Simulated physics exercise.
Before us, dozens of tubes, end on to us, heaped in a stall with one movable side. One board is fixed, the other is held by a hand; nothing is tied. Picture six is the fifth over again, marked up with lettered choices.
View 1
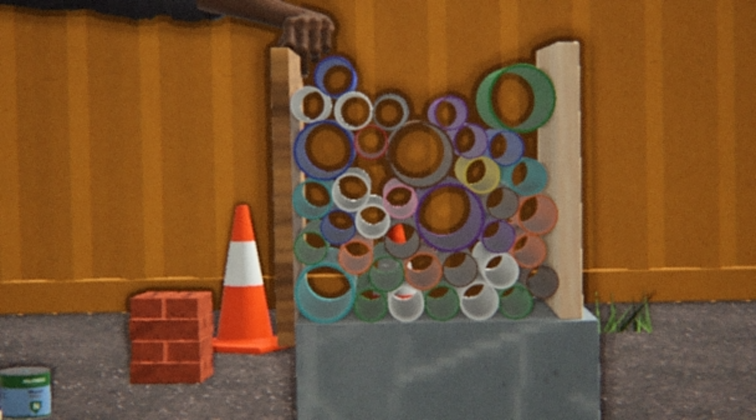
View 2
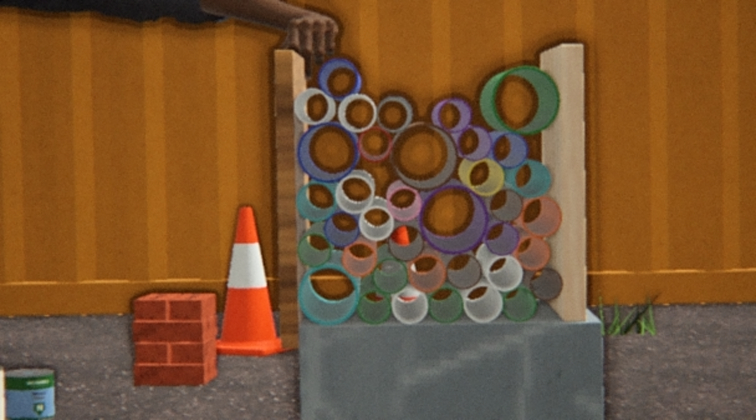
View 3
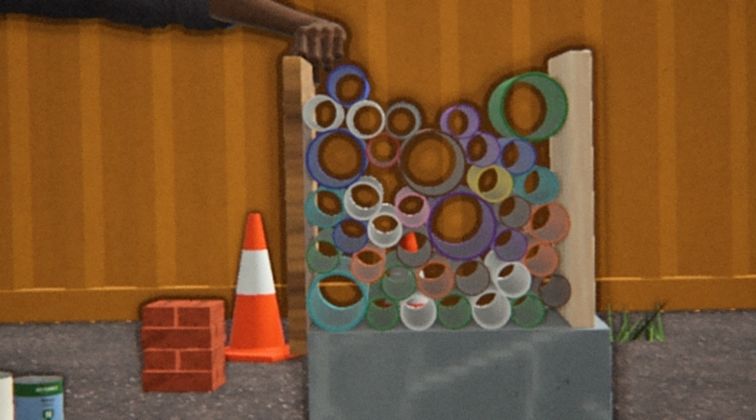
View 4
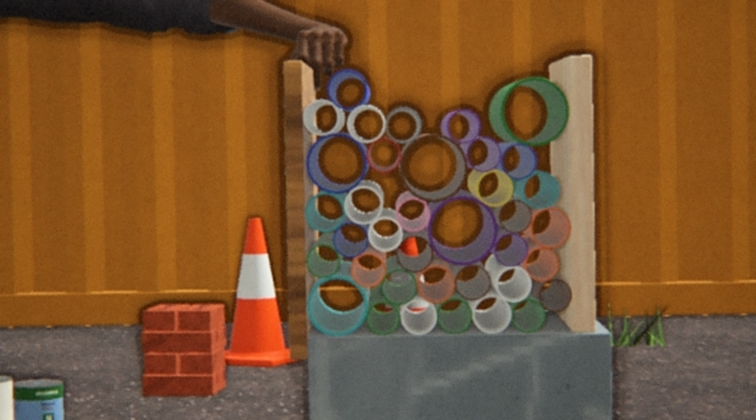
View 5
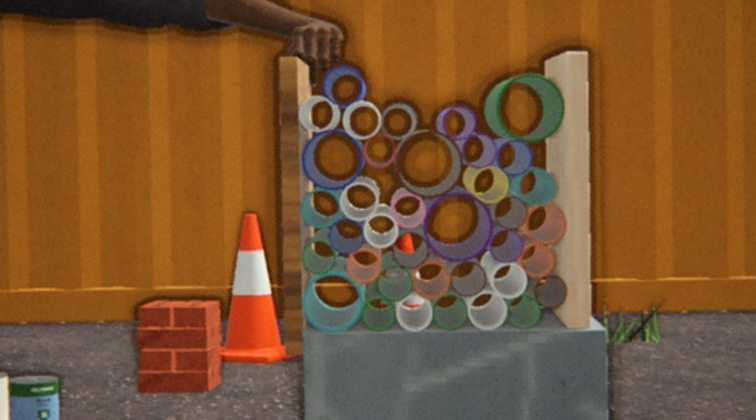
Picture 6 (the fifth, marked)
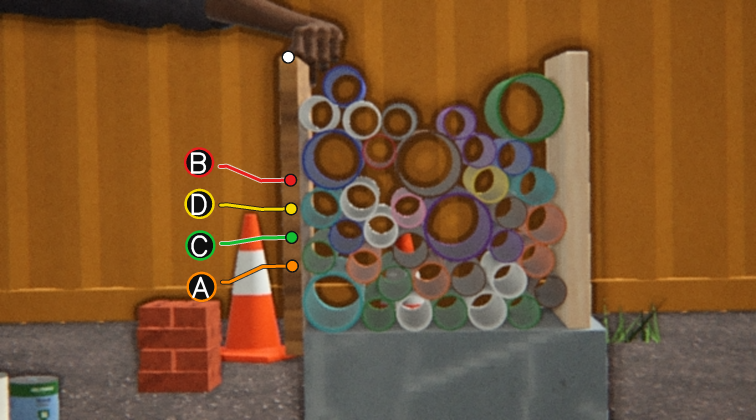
In front of an orange corrugated wall, a hand gripped the top of the left wooden board beside a heap of colourful tubes, and nothing in the stack shifted while the view wobbled slightly.
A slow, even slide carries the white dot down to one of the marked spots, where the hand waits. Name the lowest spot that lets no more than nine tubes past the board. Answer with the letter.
Down to A.
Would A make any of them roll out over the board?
Yes.
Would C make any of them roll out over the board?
Yes, at C.
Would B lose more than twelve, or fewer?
It loses fewer than twelve.
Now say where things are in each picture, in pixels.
In the first picture, a turquoise tube (325, 293); a green tube (516, 303); an orange tube (355, 257).
In the second picture, an orange tube (359, 259); an orange tube (533, 253).
In the third picture, an orange tube (550, 223); a yellow tube (494, 184).
In the fourth picture, a white tube (322, 118).
In the fifth picture, side board (298, 201); a turquoise tube (333, 302); a green tube (524, 312).
On the marked copy, A at (292, 266); B at (290, 180); C at (292, 237); D at (291, 209); the white dot at (288, 57).
Following A. Soon after the start, top of the board (300, 153).
Later, top of the board (302, 257).
In the end, top of the board (302, 265), seven out over the board.
As for the rest, B one out over the board; C two out over the board; D one out over the board.
